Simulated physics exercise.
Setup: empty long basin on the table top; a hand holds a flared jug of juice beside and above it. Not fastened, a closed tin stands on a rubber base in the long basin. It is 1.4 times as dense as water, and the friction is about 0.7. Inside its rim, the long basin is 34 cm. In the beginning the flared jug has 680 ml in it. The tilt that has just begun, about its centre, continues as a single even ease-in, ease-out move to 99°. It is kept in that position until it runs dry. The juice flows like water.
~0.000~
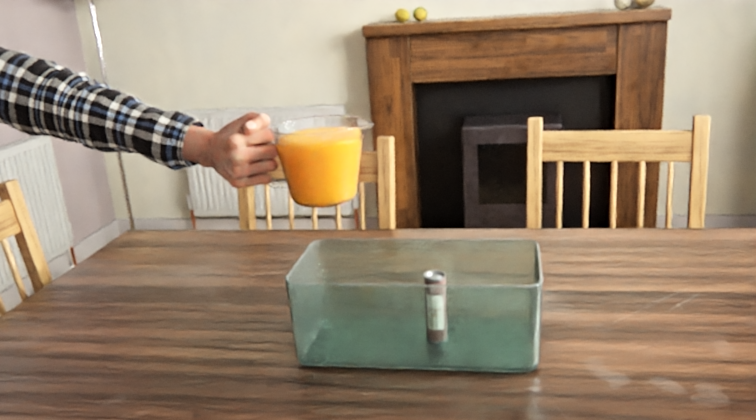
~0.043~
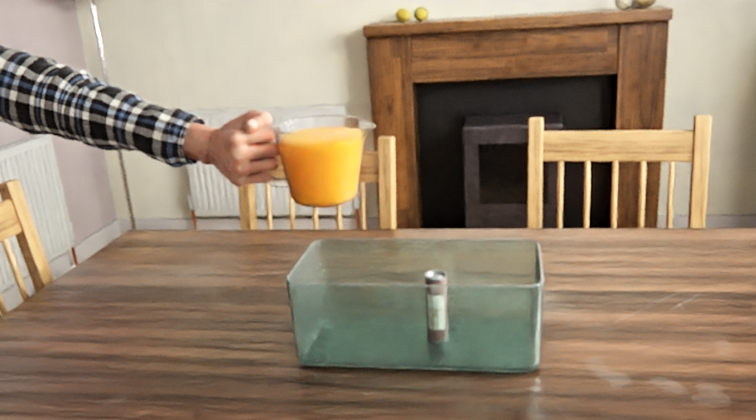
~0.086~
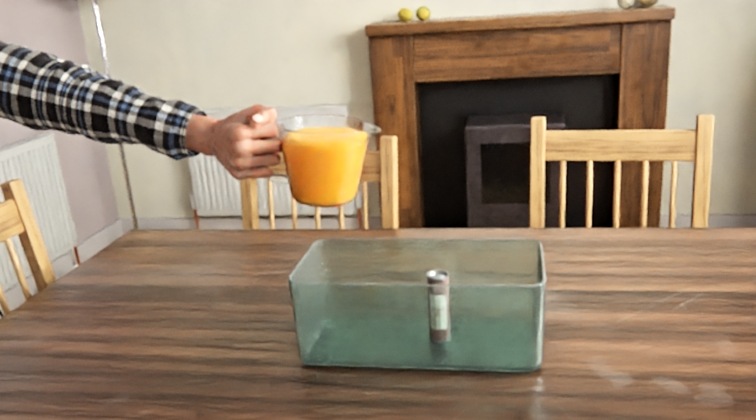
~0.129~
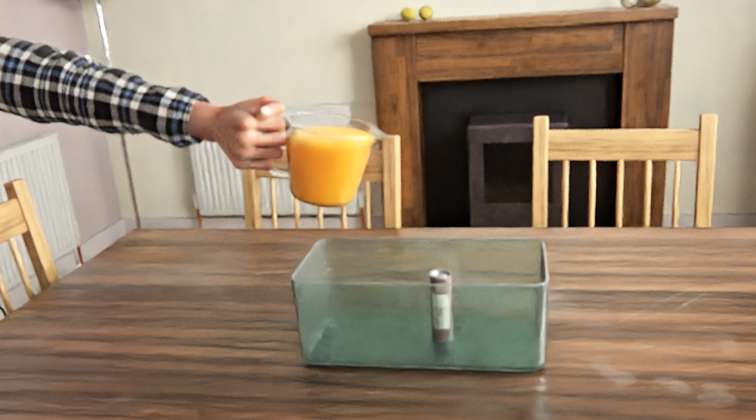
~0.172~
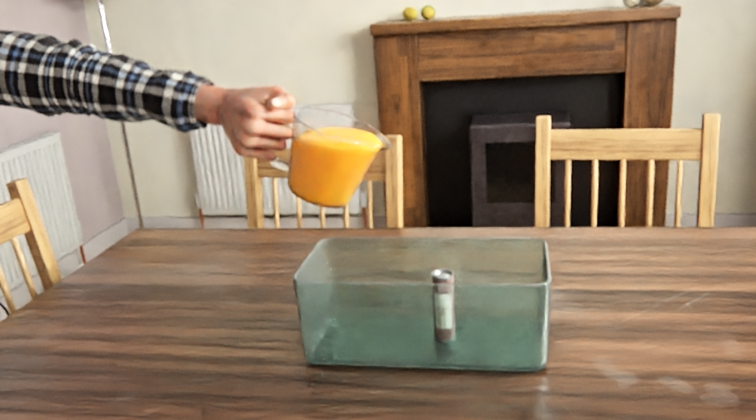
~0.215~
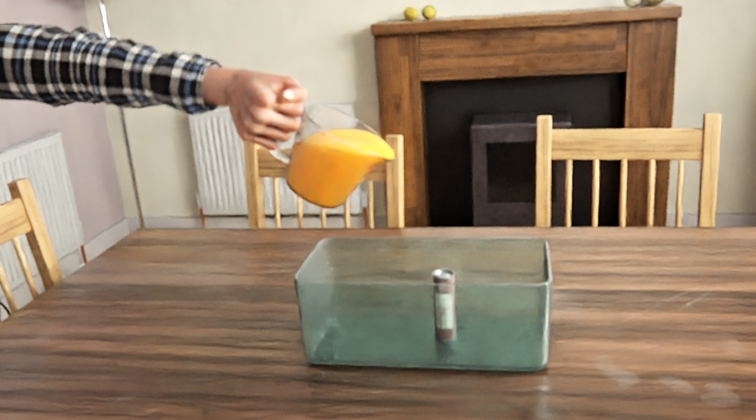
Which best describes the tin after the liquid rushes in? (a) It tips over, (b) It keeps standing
Option a: It tips over.
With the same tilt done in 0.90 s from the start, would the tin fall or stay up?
The tin would overturn.
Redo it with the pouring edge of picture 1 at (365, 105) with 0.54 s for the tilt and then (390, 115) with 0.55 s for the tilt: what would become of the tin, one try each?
Trial 1 - tin tips; trial 2 - tin tips.
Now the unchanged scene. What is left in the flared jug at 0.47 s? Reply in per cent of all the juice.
At that time about 42 in a hundred parts are still held.
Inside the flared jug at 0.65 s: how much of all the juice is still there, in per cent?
What remains is about 8 percent of it all.
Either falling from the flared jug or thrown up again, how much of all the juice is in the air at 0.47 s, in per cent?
I'd say close to 32 per cent.
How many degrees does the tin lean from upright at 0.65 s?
Tilt: Around 5°.
After 0.47 s the tilt is 93° and 42 per cent is still to pour; the tin stands where it began.
After 0.65 s the tilt is 99° and 8 per cent is still to pour; the tin leans 4°.
After 0.84 s the tilt is 99° and 1 per cent is still to pour; the tin leans 54°.
After 1.05 s the tilt is 99° and 0 per cent is still to pour; the tin lies on its side.
In the end the tin lies on its side.
